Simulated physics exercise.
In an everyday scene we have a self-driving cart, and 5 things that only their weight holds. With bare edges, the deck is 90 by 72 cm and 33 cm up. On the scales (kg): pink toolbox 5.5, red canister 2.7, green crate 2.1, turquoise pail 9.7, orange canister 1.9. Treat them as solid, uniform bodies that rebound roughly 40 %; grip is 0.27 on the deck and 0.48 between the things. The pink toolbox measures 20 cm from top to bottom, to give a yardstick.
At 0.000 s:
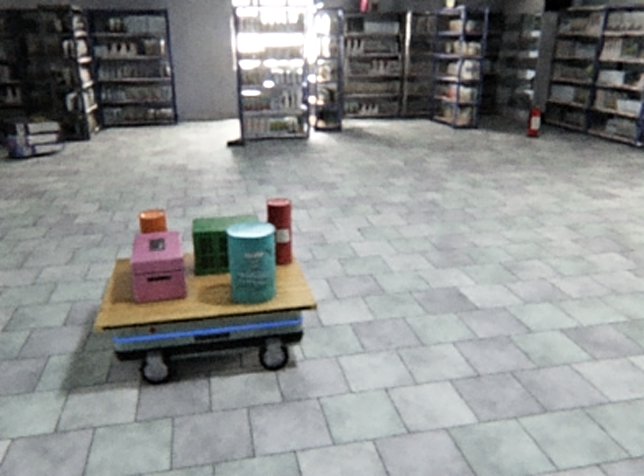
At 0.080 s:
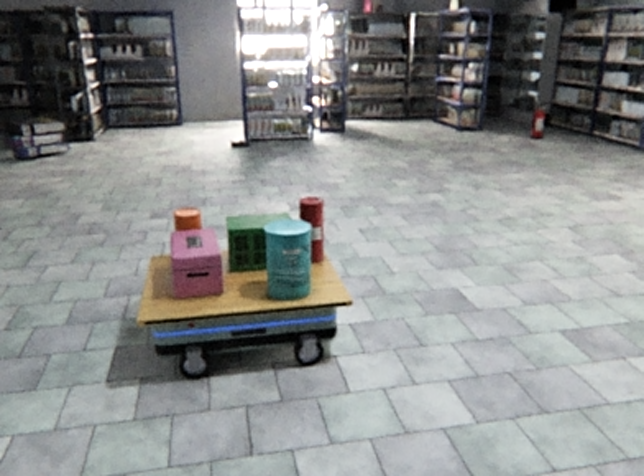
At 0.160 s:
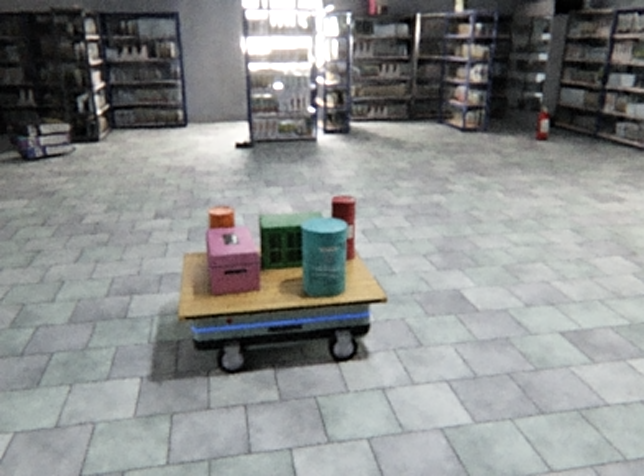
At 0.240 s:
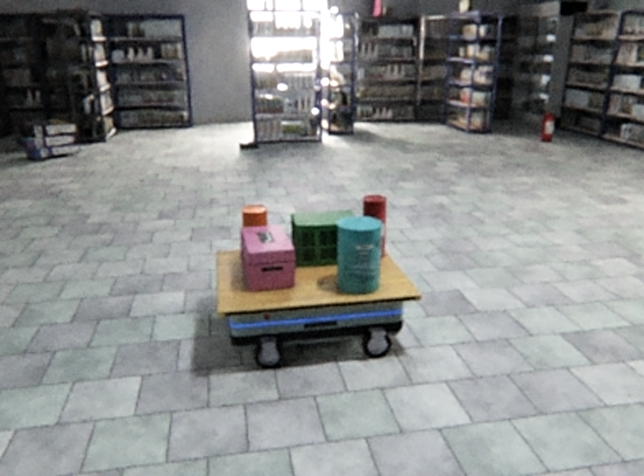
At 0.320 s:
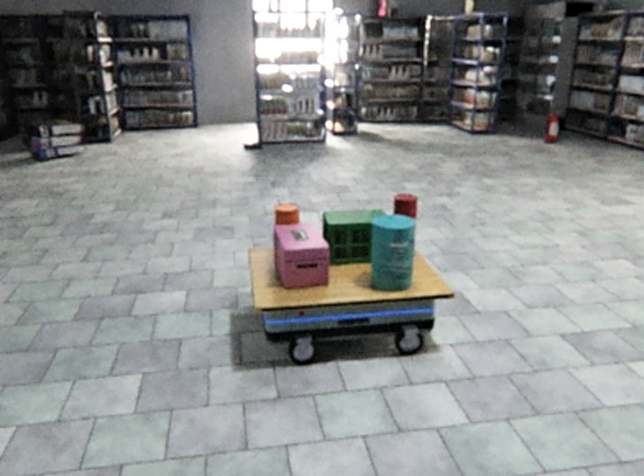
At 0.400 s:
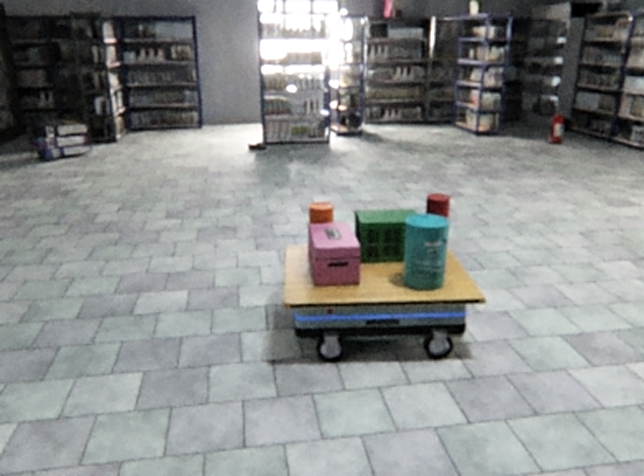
A flat cart carrying a pink toolbox and four other objects rolls right across the tiled floor.
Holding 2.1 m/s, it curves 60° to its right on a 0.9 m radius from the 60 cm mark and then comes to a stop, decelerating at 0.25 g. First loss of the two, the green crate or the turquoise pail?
The first.
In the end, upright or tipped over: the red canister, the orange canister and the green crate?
Well, the red canister tumbles down, the orange canister tumbles down, and the green crate tumbles down.
After 0.70 s, cart 147 cm along, turned 46°; red canister, green crate and orange canister now off the cart; turquoise pail slid 44 cm near (554, 260); pink toolbox slid 12 cm.
After 1.00 s, cart 208 cm along, turned 60°; turquoise pail now off the cart; pink toolbox slid 33 cm.
After 1.50 s, cart 267 cm along, turned 60°; pink toolbox slid 37 cm.
By the end (2.2 s), off the cart, red canister, green crate, turquoise pail and orange canister; not toppled but over 10 cm from the start, pink toolbox. Green crate went at 0.60 s; turquoise pail went at 0.84 s.
